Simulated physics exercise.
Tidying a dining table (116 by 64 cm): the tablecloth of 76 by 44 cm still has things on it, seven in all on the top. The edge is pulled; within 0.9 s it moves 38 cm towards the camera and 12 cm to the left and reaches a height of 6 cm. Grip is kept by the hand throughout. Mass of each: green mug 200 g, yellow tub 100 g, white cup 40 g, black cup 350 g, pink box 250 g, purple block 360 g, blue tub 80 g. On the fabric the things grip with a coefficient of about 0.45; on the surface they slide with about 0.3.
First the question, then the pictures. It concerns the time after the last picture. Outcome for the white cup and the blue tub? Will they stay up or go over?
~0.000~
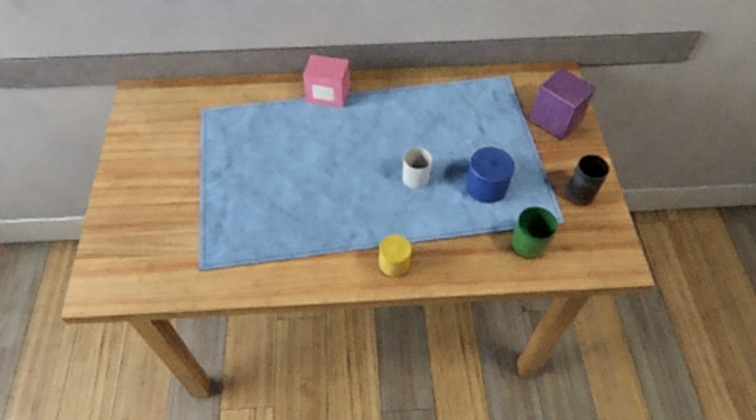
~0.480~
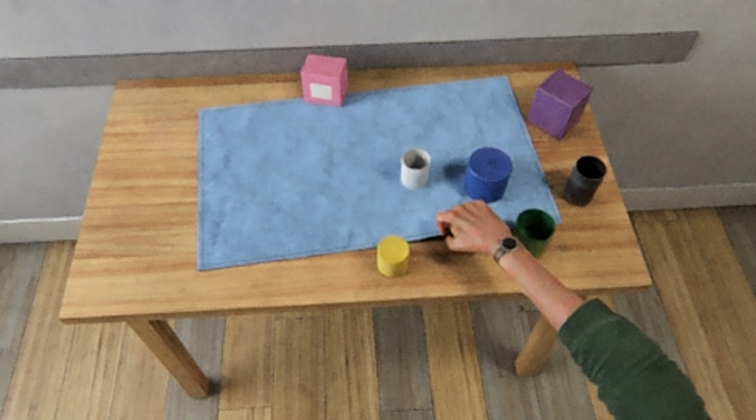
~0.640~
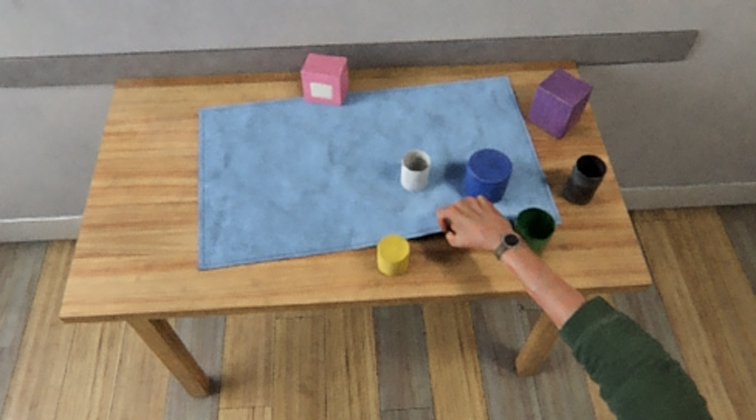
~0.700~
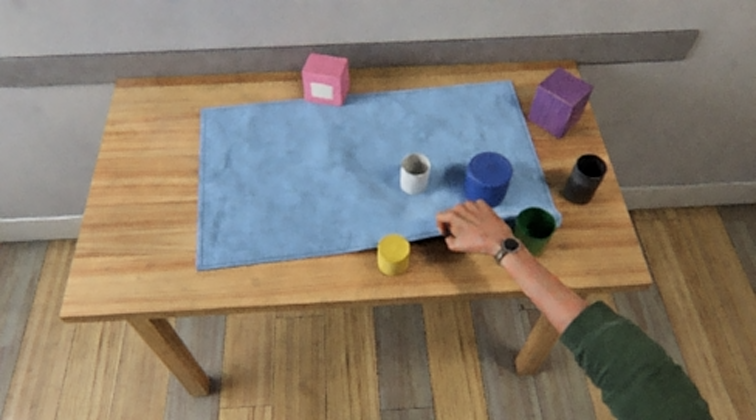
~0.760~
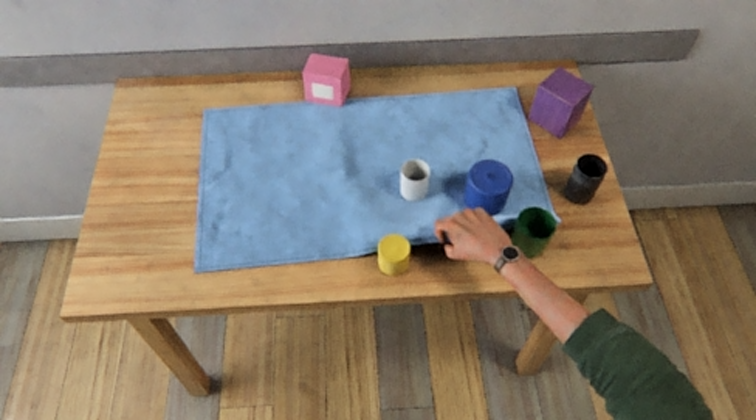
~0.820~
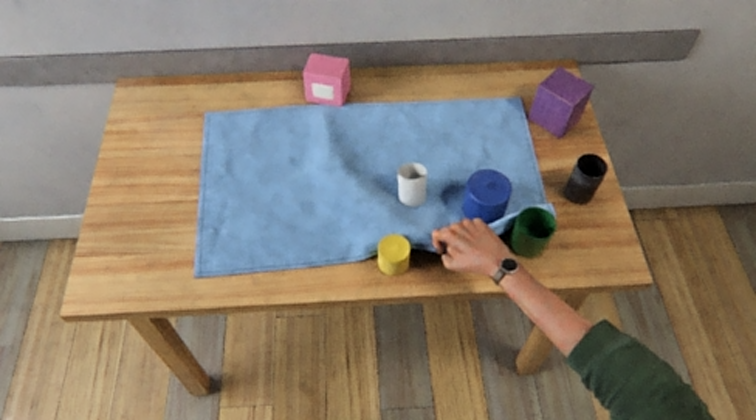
One by one: The white cup winds up off. The blue tub winds up off.
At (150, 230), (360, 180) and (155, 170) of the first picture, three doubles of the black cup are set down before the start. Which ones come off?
Taking them one by one: Is left on top, then is lost, then is left on top.
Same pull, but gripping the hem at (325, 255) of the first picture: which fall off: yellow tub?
Note: At the end the yellow tub is not on top.
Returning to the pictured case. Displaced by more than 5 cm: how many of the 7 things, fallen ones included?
Counting them up, I get 3.
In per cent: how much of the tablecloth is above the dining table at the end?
Some 20 per cent of it.
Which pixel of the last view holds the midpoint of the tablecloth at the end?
Midpoint, last view: Approx. (337, 341).
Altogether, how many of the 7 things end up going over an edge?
Count recorded: 3.
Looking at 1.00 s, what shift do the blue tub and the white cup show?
The blue tub is about 15 cm off and the white cup about 10 cm.
By 1.0 s, 95 % of the tablecloth is still over the top; blue tub 16 cm off its start, white cup on its side, 11 cm off its start, yellow tub 10 cm off its start.
By 1.2 s, 75 % of the tablecloth is still over the top; blue tub 27 cm off its start, white cup on its side, 20 cm off its start, yellow tub over the edge.
By 1.3 s, 50 % of the tablecloth is still over the top; blue tub 40 cm off its start at (456, 360), white cup on its side, 32 cm off its start at (411, 308), yellow tub over the edge.
By 1.5 s, 20 % of the tablecloth is still over the top; blue tub over the edge, white cup over the edge, yellow tub over the edge.
By 3.1 s, 20 % of the tablecloth is still over the top; blue tub over the edge, white cup over the edge, yellow tub over the edge, green mug 3 cm off its start at (540, 233).
